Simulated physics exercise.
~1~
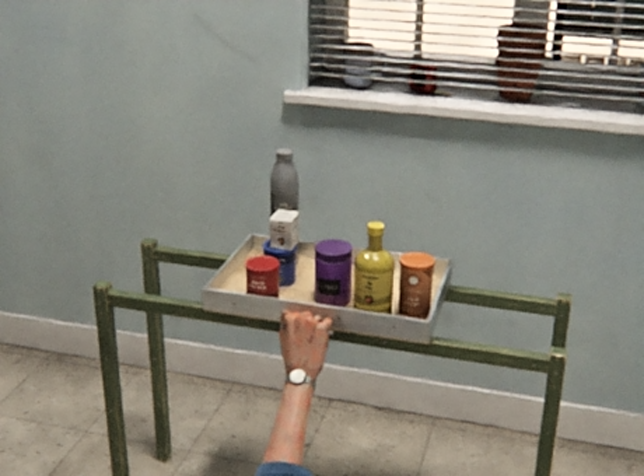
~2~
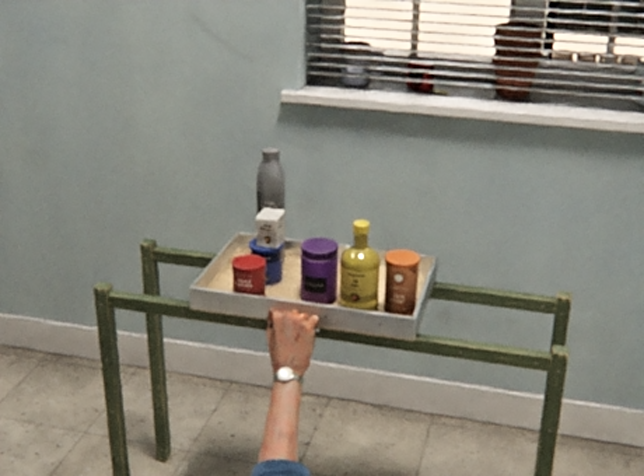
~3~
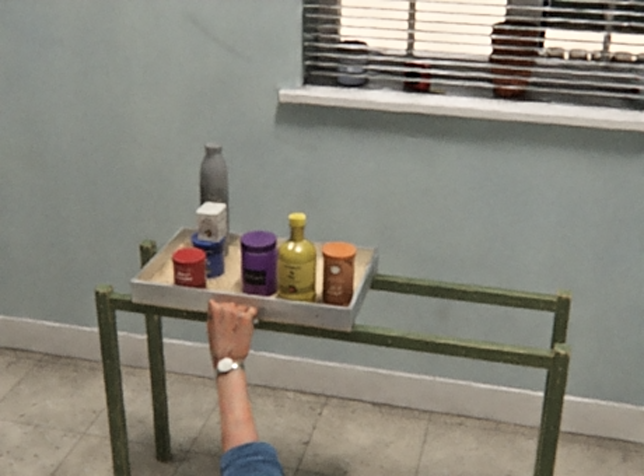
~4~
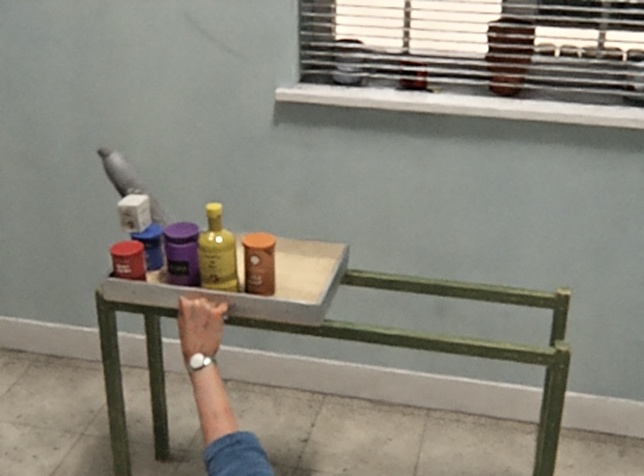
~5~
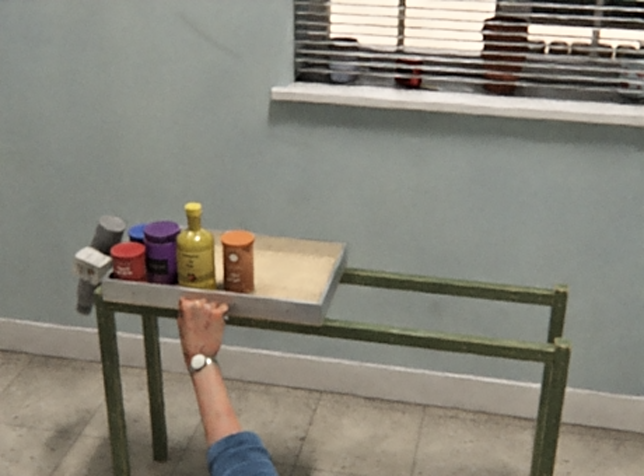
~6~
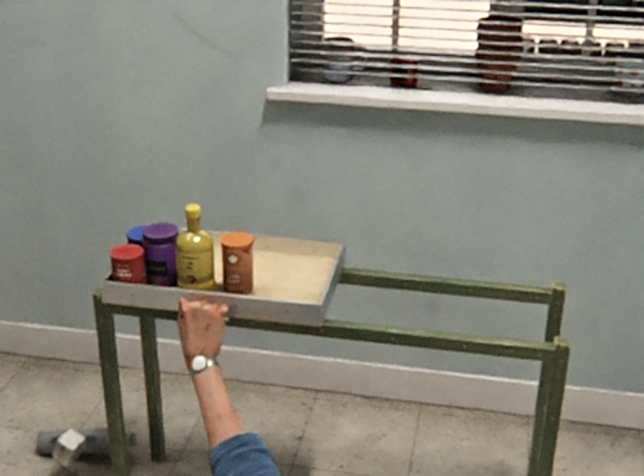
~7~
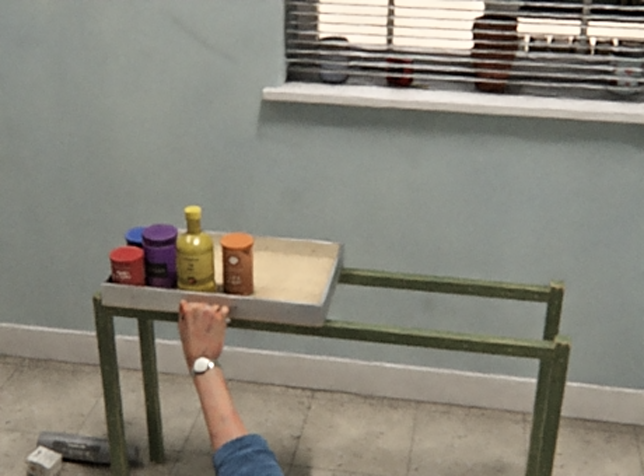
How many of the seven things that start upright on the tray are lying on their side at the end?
Two of them, the grey bottle and the white carton, are lying on their side on the floor at the end.
